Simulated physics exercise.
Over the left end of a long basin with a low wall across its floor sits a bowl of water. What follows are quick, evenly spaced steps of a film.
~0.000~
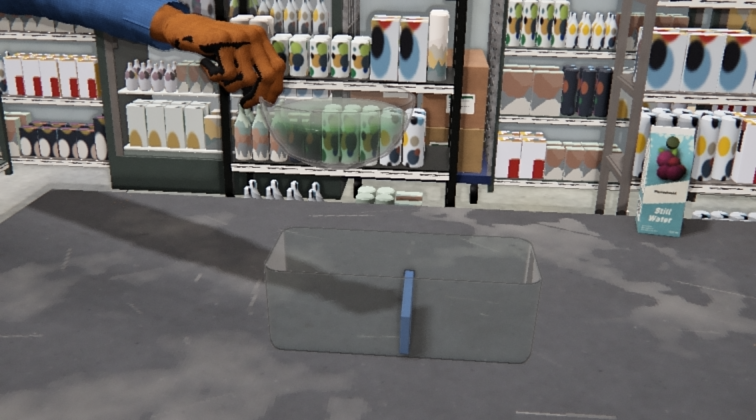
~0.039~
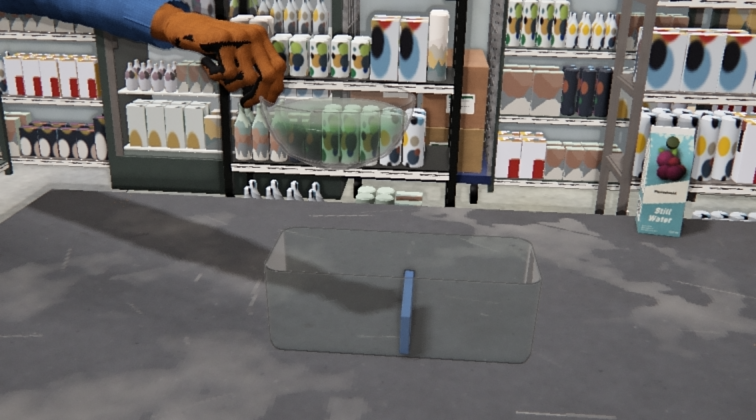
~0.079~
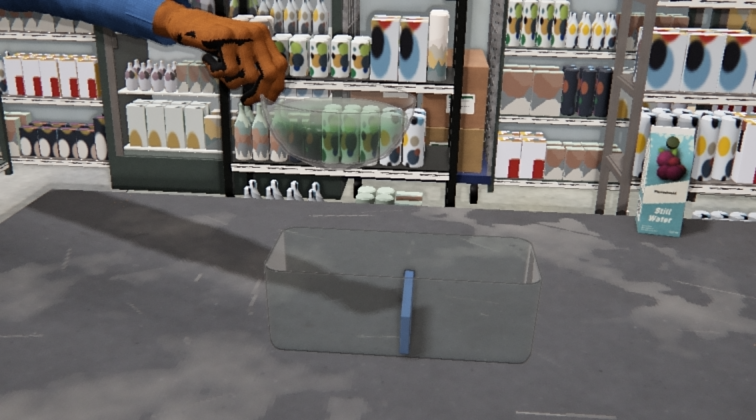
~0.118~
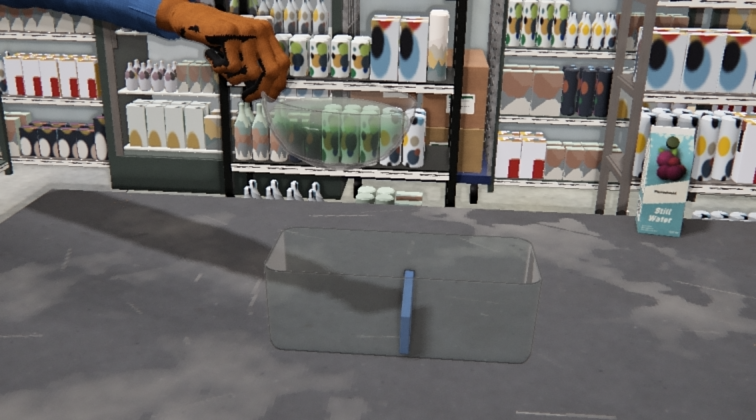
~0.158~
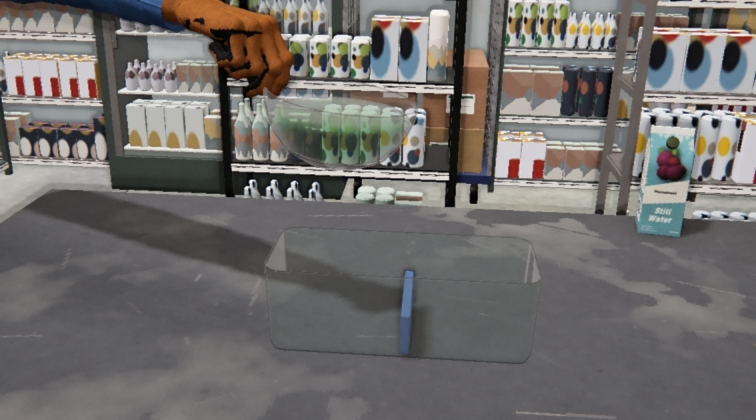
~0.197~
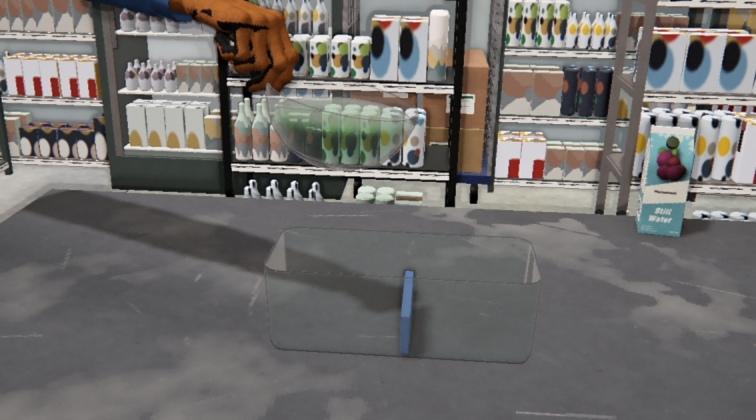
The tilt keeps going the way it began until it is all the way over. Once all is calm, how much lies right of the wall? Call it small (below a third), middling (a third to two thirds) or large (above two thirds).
Large.
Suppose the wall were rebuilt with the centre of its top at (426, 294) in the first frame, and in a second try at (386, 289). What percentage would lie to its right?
That'd be about 70 percent for the first and about 90 percent for the other.
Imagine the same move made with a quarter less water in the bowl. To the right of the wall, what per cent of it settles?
85 %.
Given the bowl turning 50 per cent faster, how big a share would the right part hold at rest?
Roughly 65 in a hundred.
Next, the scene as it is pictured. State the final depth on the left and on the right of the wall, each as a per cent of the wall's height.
Left: About 10; right: About 70.
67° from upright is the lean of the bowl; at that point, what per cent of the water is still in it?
It keeps around 45 per cent at that angle.
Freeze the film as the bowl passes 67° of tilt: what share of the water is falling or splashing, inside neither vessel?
Around 45 %.
A moment on, the bowl is tipped part way and 47 per cent is still to pour, 0 is left of the wall and 10 right of it.
Next, the bowl is tipped on its side and 4 per cent is still to pour, 5 is left of the wall and 75 right of it.
Then the bowl is tipped on its side and 0 per cent is still to pour, 13 is left of the wall and 84 right of it.
Later the bowl is tipped on its side and 0 per cent is still to pour, 13 is left of the wall and 83 right of it.
At rest 13 per cent lies left of the wall, 84 right of it and 3 outside.
